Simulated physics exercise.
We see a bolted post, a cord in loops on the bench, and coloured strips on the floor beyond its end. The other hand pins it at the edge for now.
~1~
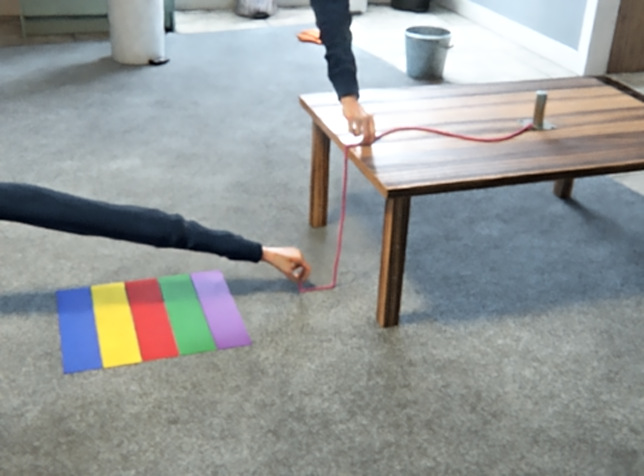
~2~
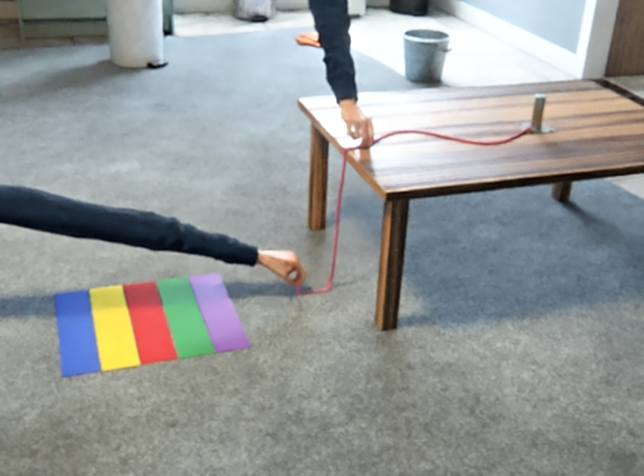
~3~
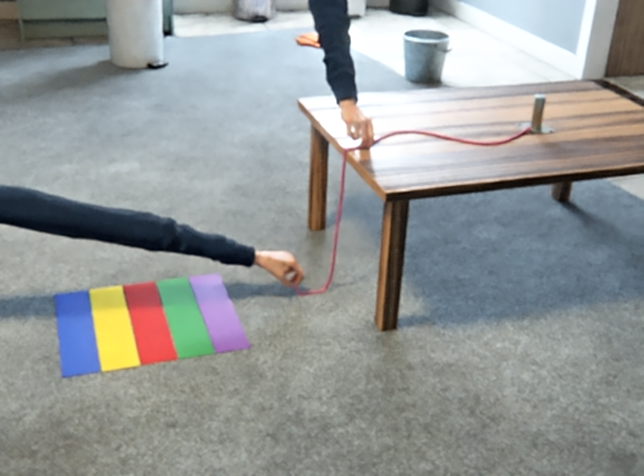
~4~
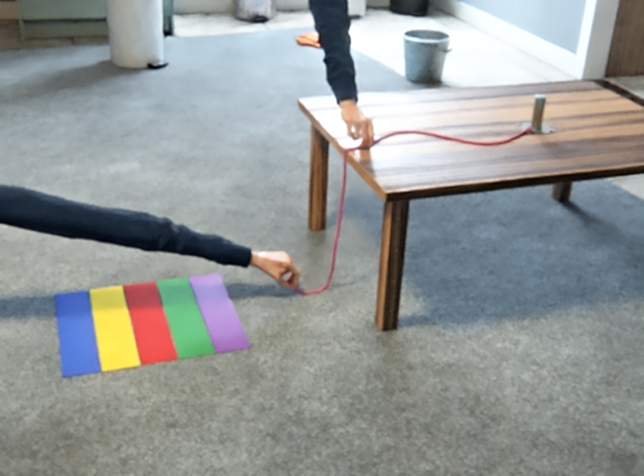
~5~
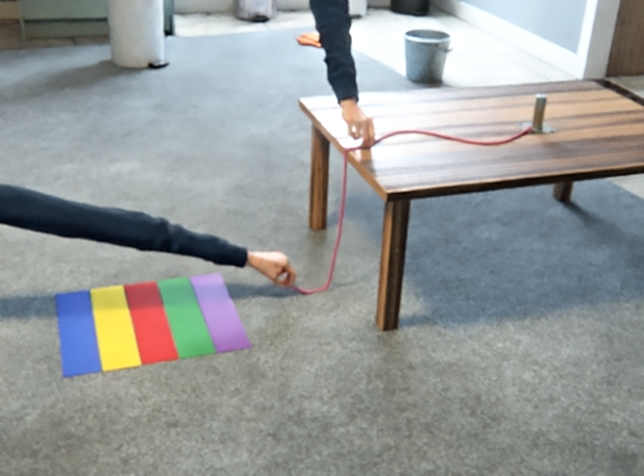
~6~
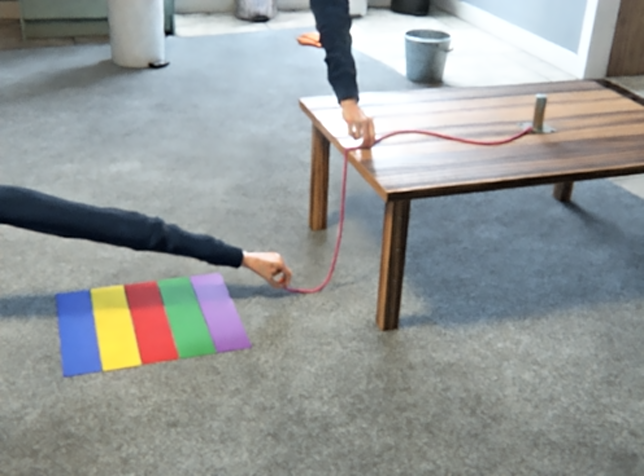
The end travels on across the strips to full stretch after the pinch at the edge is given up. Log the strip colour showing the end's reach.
Reach: Red strip.
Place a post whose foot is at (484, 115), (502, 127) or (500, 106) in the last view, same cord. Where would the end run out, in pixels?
In order, near (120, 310), (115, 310) and (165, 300).
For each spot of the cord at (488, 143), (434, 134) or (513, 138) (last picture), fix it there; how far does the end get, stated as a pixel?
For the three tries you'd see (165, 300), (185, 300) and (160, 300).
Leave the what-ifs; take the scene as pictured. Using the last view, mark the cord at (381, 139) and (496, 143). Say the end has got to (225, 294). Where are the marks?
Mark one about (357, 145), mark two about (473, 132).
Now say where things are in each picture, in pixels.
End (301, 280); purple (229, 332); green (194, 337); red (157, 343); yellow (120, 349); blue (81, 354), in the first picture.
End (296, 284); cord through (514, 137) (456, 139) (396, 132) (351, 148) (338, 212) (332, 273), in the second picture.
End (294, 284), in the third picture.
End (290, 285); cord through (514, 137) (456, 140) (396, 133) (351, 149) (341, 212) (331, 273), in the fourth picture.
End (286, 285), in the fifth picture.
End (282, 286); cord through (516, 137) (457, 139) (397, 132) (352, 149) (342, 212) (331, 273), in the sixth picture.
Early on, end near (225, 294); over purple.
Midway, end near (180, 300); over green.
At the end of the slack, end near (153, 303); over red. It halts on the red strip.
